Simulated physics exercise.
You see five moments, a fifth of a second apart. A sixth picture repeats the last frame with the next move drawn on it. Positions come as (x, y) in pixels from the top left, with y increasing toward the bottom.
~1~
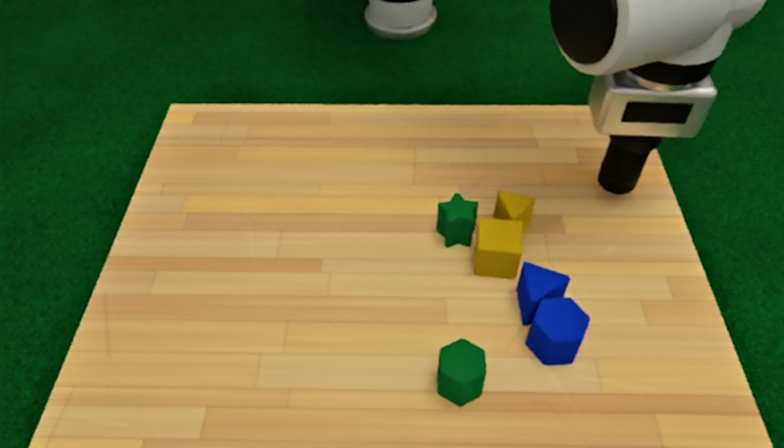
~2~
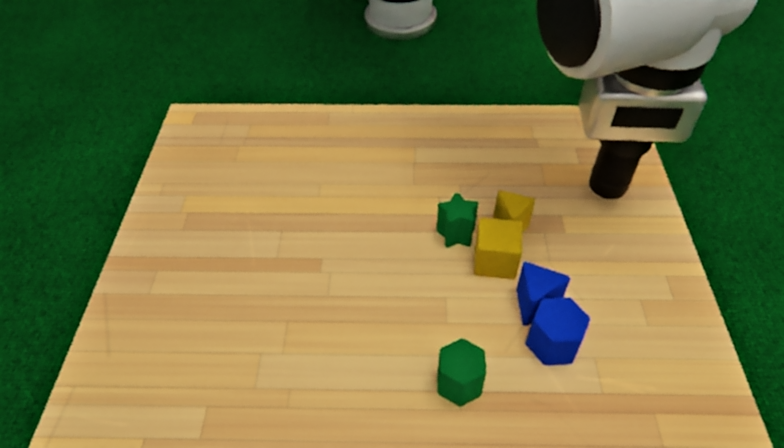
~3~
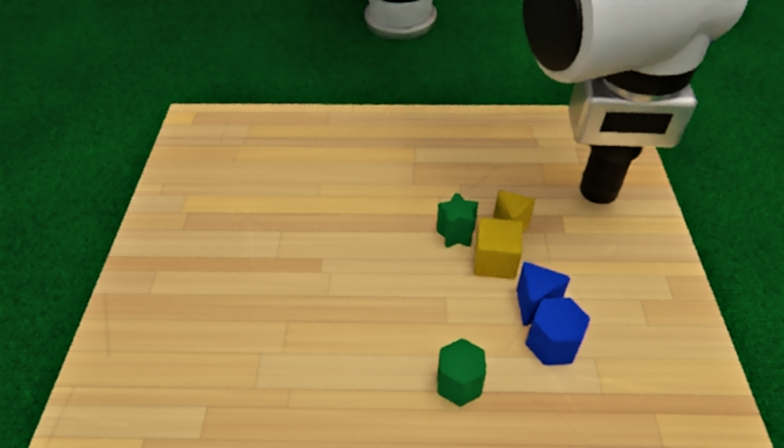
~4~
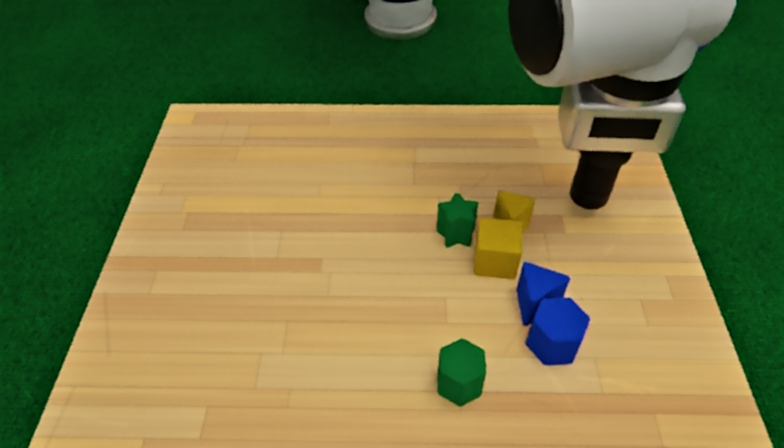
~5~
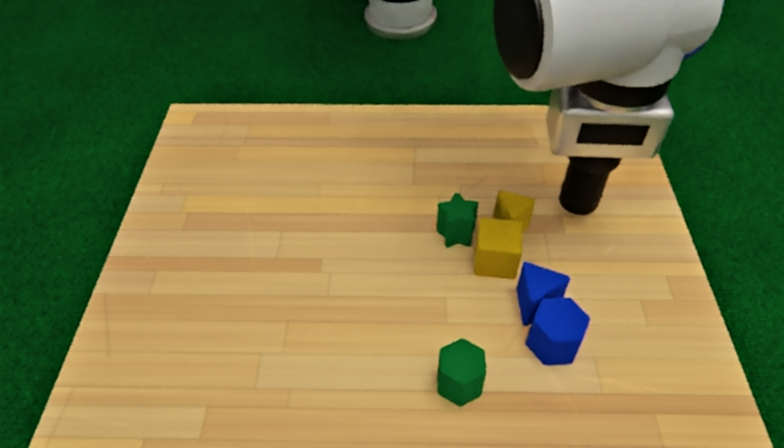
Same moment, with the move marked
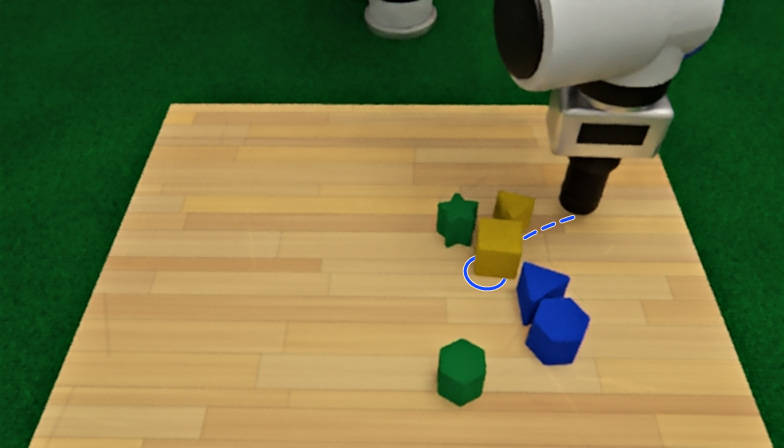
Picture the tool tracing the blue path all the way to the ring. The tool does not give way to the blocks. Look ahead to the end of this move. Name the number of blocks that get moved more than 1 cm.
Answer: Two blocks.
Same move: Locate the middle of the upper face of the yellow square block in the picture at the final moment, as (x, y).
The point I'd pick in the picture is (450, 269).
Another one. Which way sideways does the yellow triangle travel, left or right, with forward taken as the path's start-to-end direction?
So, looking from the first point of the path to the last, the yellow triangle moves rightwards.
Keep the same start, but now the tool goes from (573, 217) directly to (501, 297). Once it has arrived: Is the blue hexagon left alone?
My answer is no.
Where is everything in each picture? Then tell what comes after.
In the first frame, tool tip (616, 182); block tops, green star (459, 207); yellow square block (500, 235); yellow triangle (516, 202).
In the second frame, tool (607, 187); blocks unchanged.
In the third frame, tool (598, 192); blocks unchanged.
In the fourth frame, tool (588, 197); blocks unchanged.
In the fifth frame, tool (578, 202); green star (459, 207); yellow square block (500, 235); yellow triangle (516, 202).
Path on the board, from (573, 217) through (540, 230) and (510, 248) to (485, 272).
On the path given first. One third of the way, tool (544, 215); yellow triangle (509, 202).
Two thirds of the way, tool (513, 234); yellow square block (482, 247); yellow triangle (491, 203).
At the end, tool (488, 258); green star in place; yellow square block (450, 269), turned 15° clockwise; yellow triangle (490, 204), turned 15° clockwise.
